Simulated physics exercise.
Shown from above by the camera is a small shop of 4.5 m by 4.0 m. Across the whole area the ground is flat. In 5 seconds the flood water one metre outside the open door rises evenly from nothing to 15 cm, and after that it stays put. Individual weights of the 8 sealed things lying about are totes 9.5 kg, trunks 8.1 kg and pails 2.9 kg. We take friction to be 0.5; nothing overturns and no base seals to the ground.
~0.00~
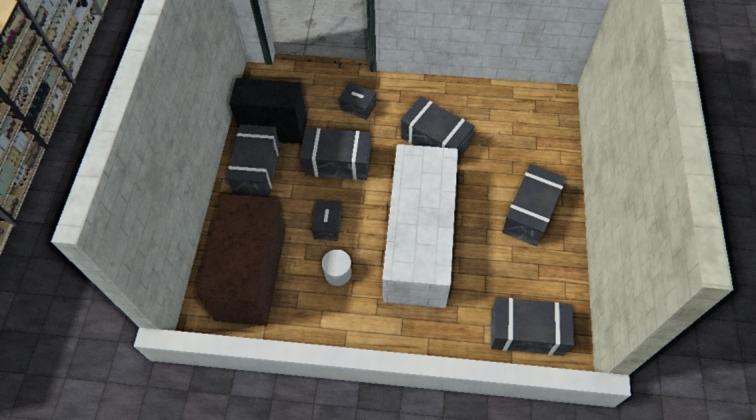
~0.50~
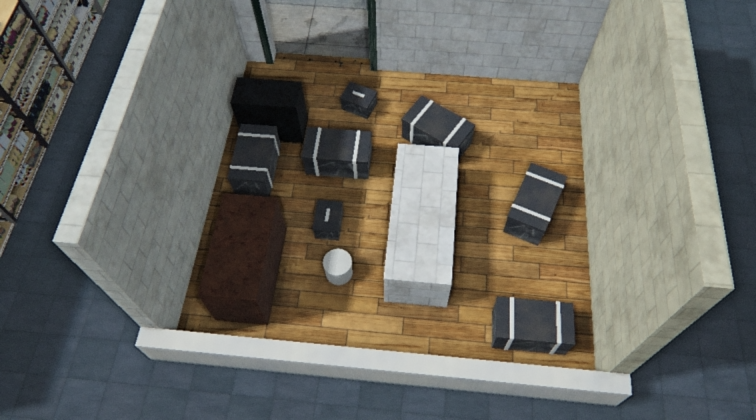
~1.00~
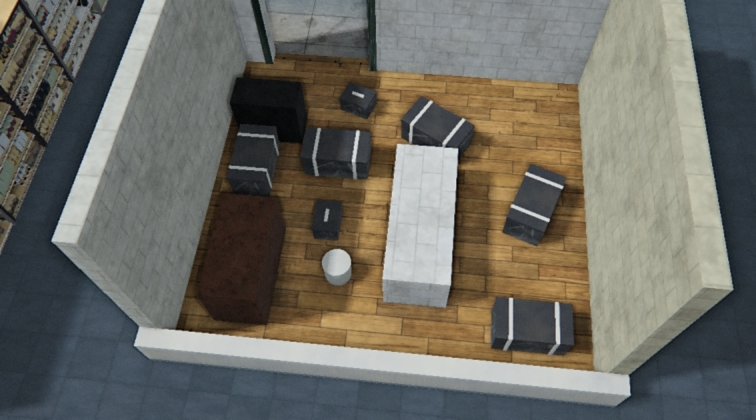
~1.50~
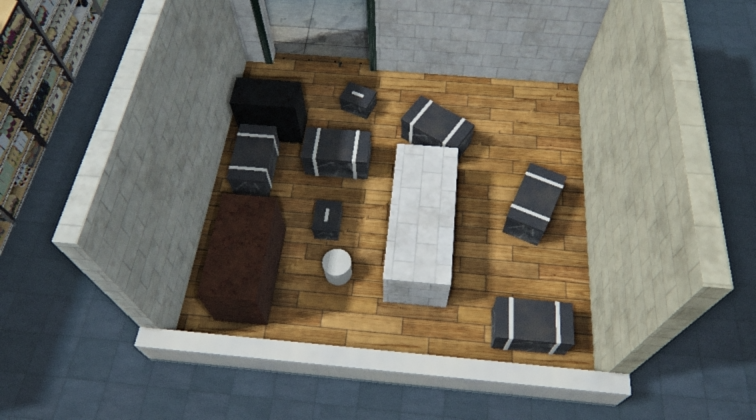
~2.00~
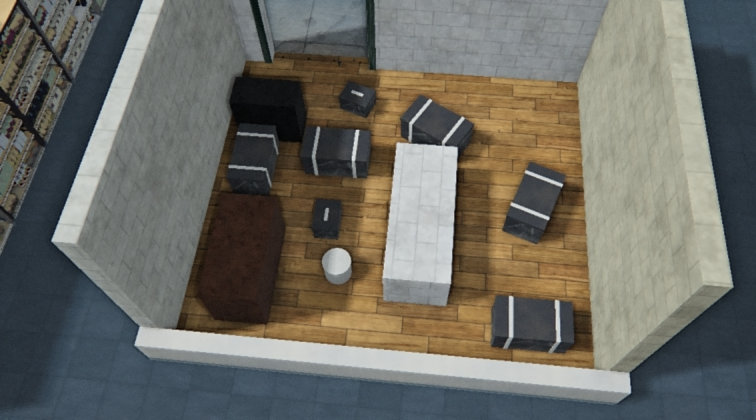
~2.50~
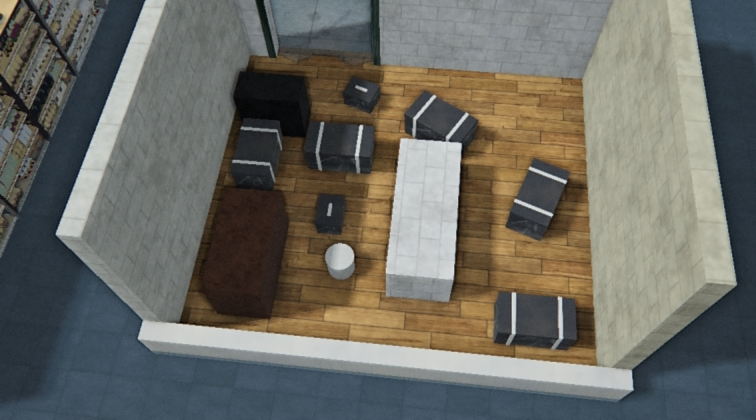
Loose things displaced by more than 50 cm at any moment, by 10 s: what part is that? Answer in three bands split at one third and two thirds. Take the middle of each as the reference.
One third to two thirds.
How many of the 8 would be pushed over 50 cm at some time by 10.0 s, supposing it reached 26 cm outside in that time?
In that case 6 of them.
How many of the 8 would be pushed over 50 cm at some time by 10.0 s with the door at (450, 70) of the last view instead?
Count: 3.
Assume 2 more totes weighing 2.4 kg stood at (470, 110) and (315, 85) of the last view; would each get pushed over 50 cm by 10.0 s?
In that order: Beyond the mark, beyond the mark.
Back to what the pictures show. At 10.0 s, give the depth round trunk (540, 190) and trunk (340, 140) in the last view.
2 and 7 cm.
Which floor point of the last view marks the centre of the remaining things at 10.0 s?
It works out to somewhere near (411, 211) on the floor.
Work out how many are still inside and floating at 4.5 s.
Total: 0.
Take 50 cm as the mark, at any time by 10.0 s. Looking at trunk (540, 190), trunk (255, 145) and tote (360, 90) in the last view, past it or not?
Within, within, beyond.
After 3.5 s 0 of 8 are over 50 cm from their spots; 0 afloat.
After 4.5 s 0 of 8 are over 50 cm from their spots; 0 afloat.
After 7.0 s 2 of 8 are over 50 cm from their spots; 2 afloat.
After 10.0 s 3 of 8 are over 50 cm from their spots, and 3 have been at some point; 4 afloat.
